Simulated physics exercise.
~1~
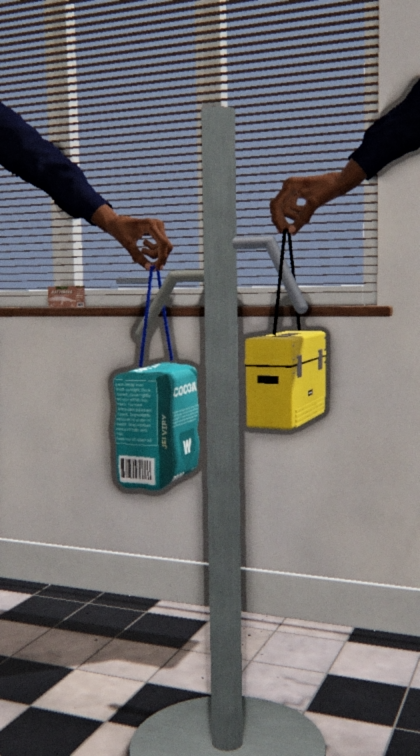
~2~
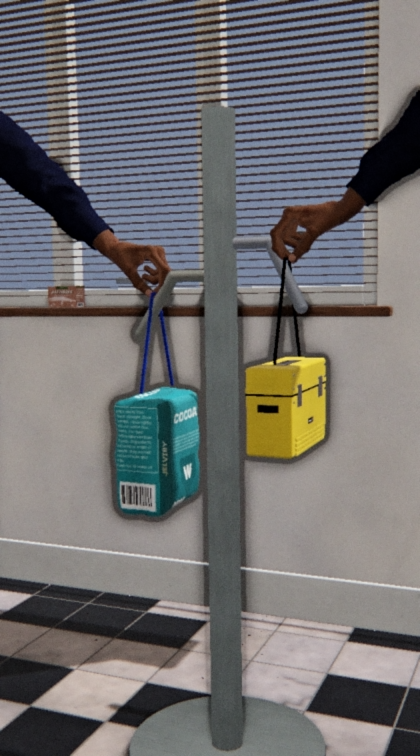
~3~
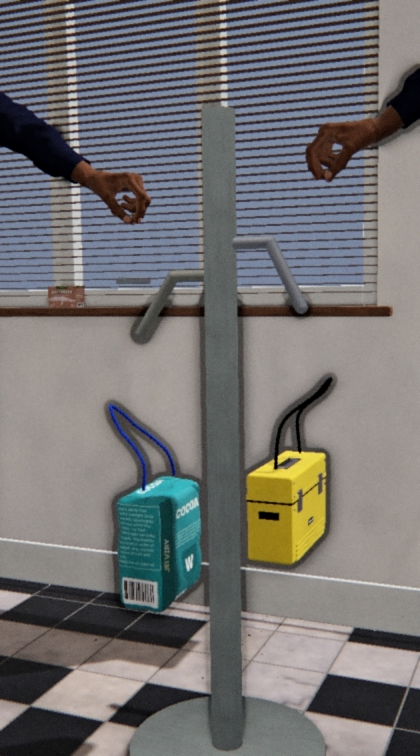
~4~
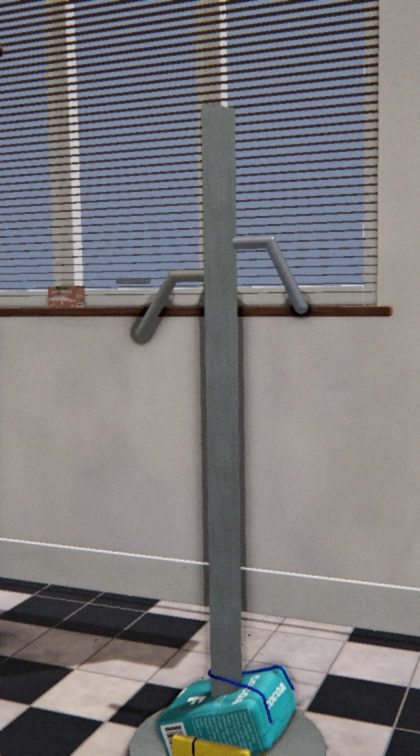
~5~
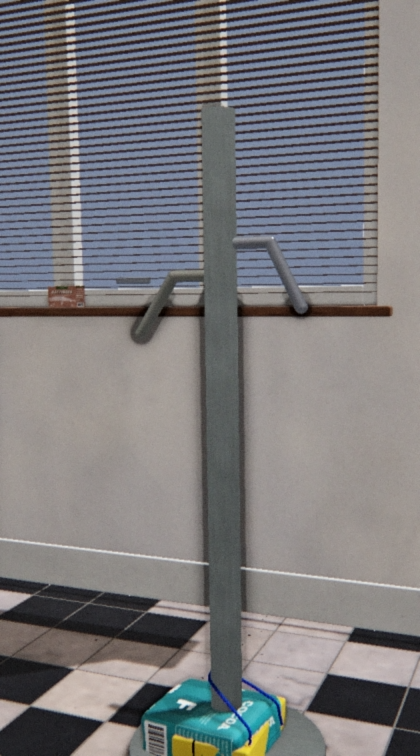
Turquoise sack and yellow case lowered by two hands toward a stand's pegs, dropping once released and landing toppled at its base.
